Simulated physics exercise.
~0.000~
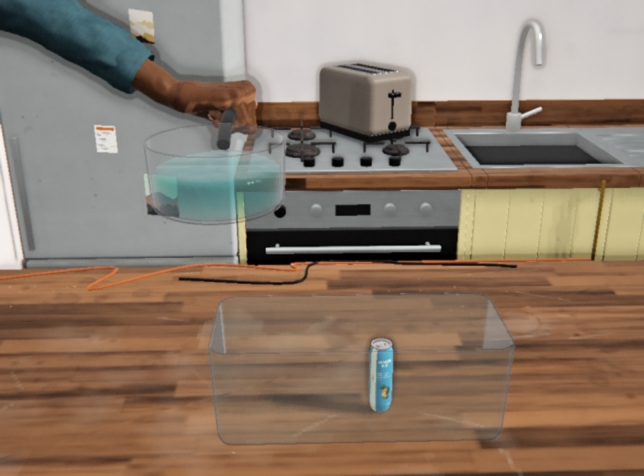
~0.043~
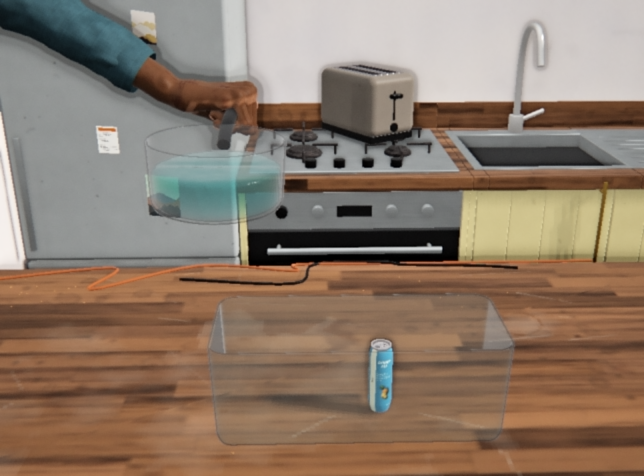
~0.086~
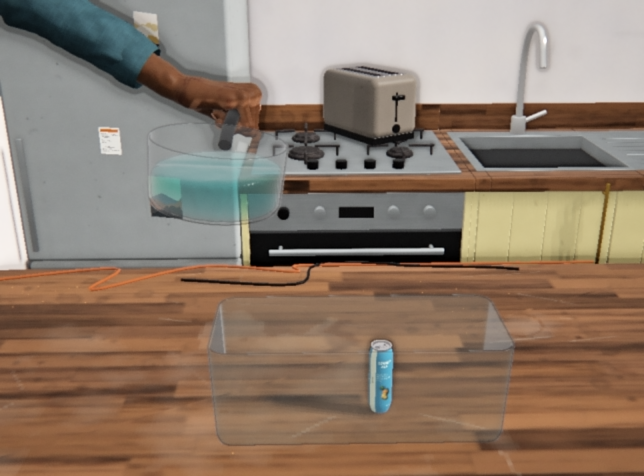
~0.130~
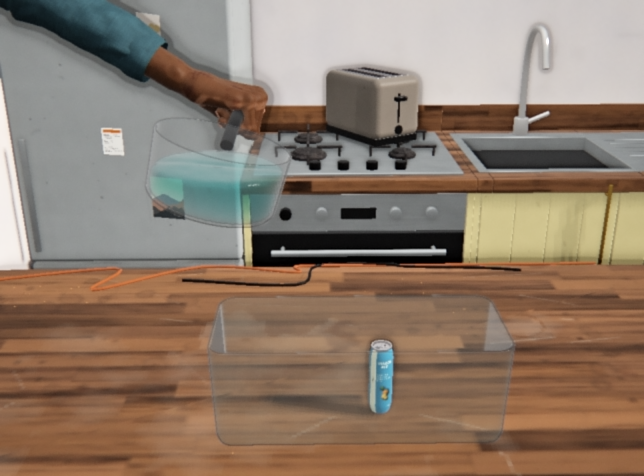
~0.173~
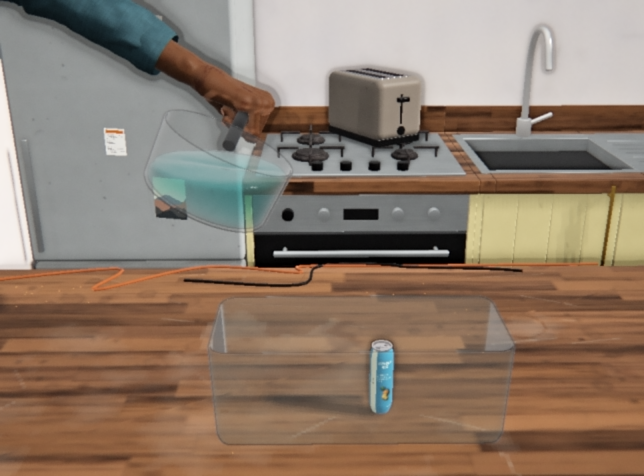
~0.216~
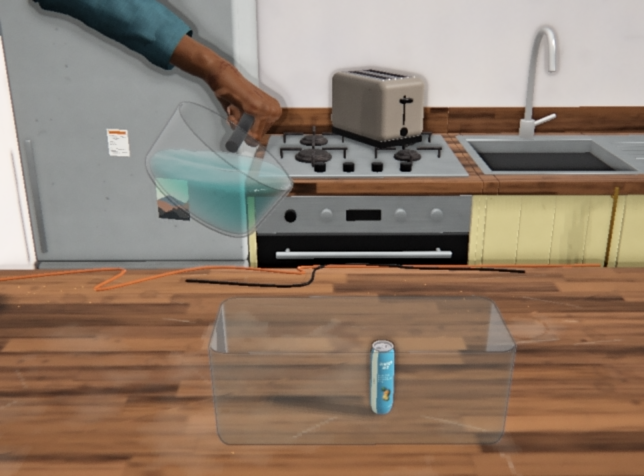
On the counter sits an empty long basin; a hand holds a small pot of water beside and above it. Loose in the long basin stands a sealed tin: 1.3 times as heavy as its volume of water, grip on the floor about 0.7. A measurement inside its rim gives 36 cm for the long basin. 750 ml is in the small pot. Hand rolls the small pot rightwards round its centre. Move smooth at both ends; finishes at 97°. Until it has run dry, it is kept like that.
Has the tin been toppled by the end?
No, it is upright.
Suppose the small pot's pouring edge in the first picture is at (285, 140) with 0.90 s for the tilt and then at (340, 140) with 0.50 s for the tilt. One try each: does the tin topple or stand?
The tin stays vertical the first time and overturns the second time.
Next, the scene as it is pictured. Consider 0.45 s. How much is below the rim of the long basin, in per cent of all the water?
10 %, roughly.
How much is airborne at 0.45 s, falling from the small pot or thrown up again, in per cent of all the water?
Some 62 per cent, I reckon.
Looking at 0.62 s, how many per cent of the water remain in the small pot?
Near 10 in a hundred.
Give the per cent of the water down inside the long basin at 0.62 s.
That comes to about 80 percent.
By 0.45 s the tilt is 95° and 28 per cent is still to pour; the tin stands where it began.
By 0.62 s the tilt is 97° and 10 per cent is still to pour; the tin stands where it began.
By 0.80 s the tilt is 97° and 3 per cent is still to pour; the tin stands where it began.
By 1.00 s the tilt is 97° and 1 per cent is still to pour; the tin stands where it began.
At rest the tin stands where it began.
